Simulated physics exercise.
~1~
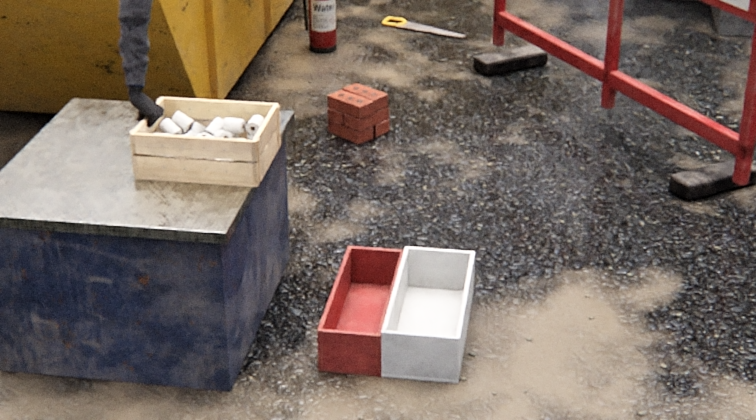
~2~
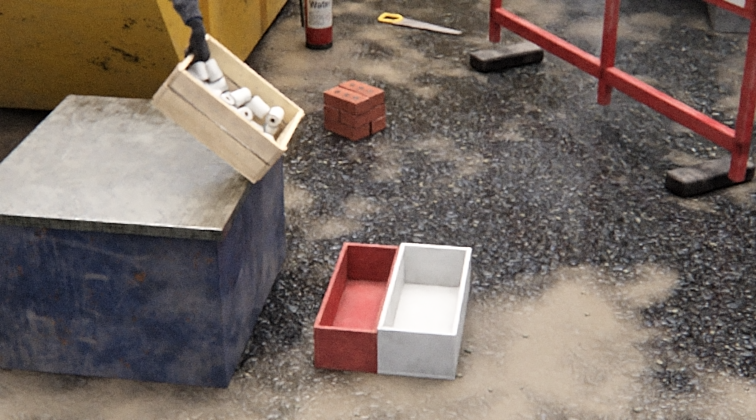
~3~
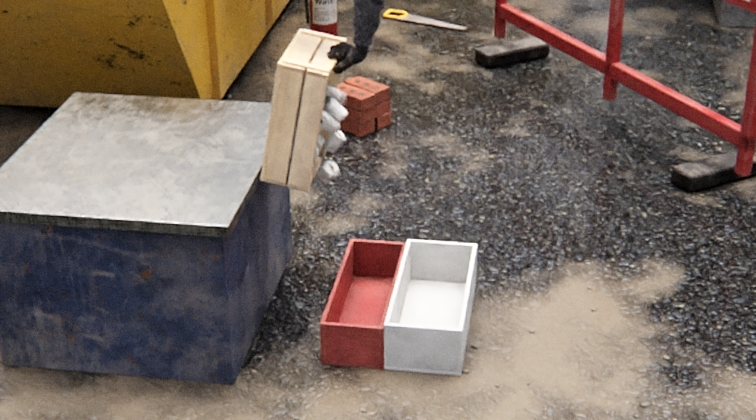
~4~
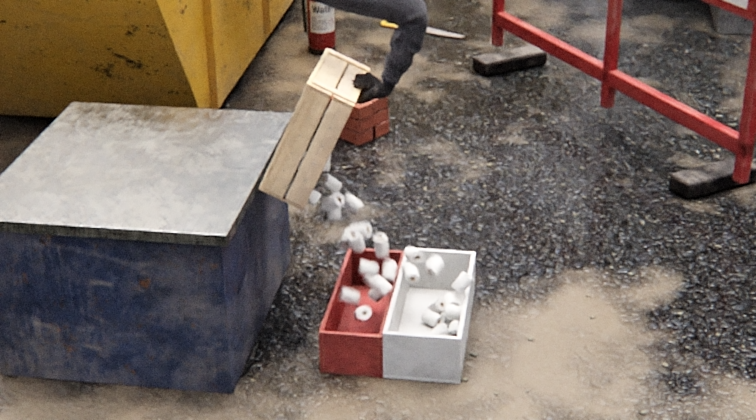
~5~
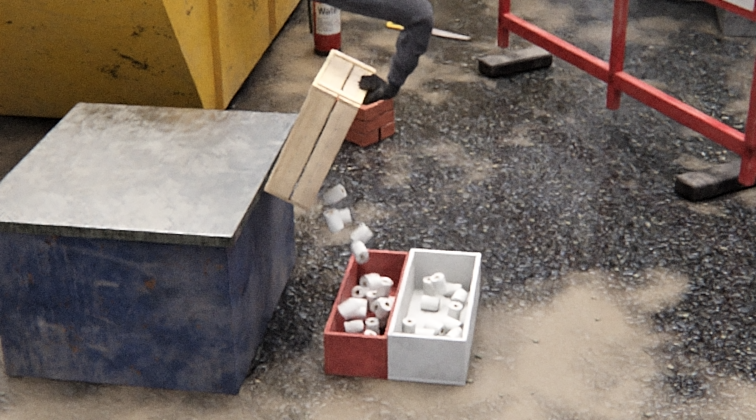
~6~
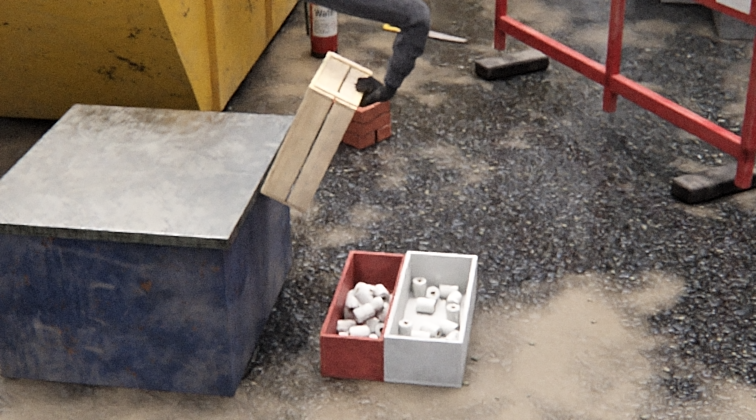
On a gritty worksite, a gloved hand tips a wooden crate off a bench, spilling white rolls into red and white boxes.
